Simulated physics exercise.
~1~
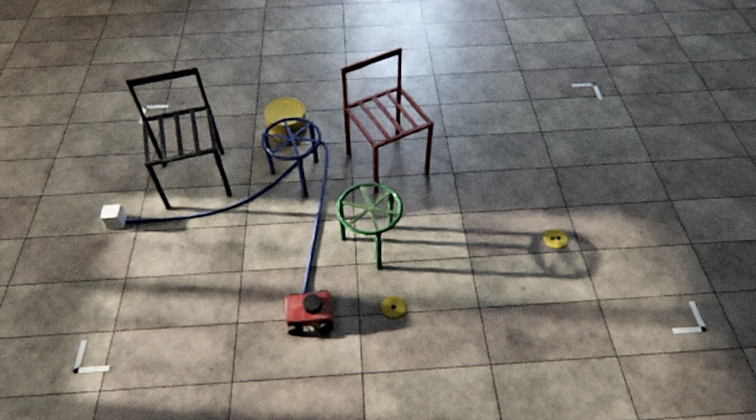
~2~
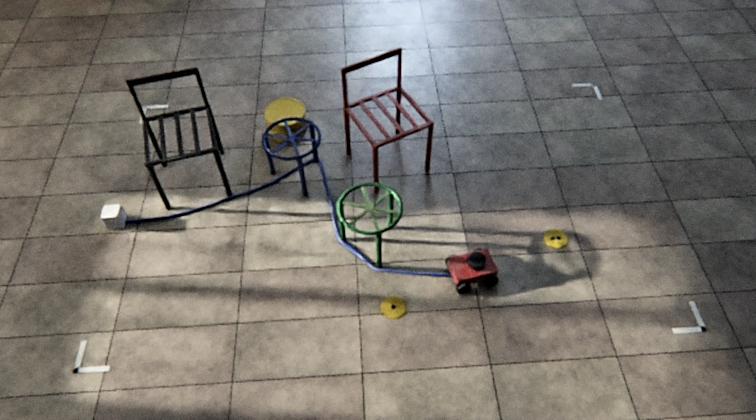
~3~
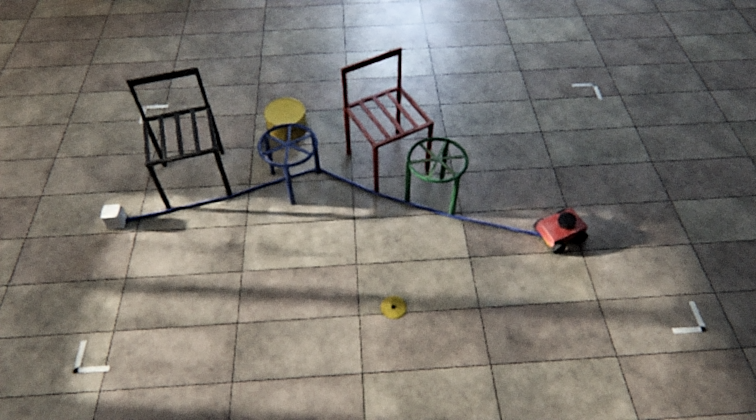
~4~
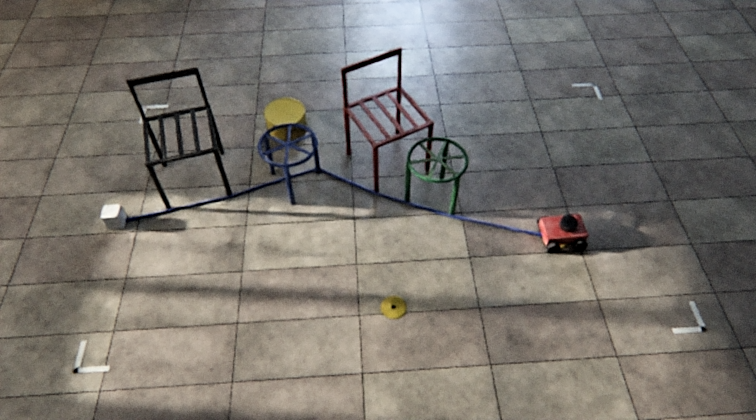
A black chair stands at the left and a red chair right of centre on a grey tiled floor seen from above, with a yellow round-topped object and a blue stool between them and a green stool in front. A blue lead runs from a white block at the left to a small red cart near the bottom. The cart moves right and slightly up, drawing the lead against the green stool. It continues to the farther yellow mark, and the green stool shifts right and up while the blue stool moves slightly. The cart finally stands there, the lead stretched back to the block.
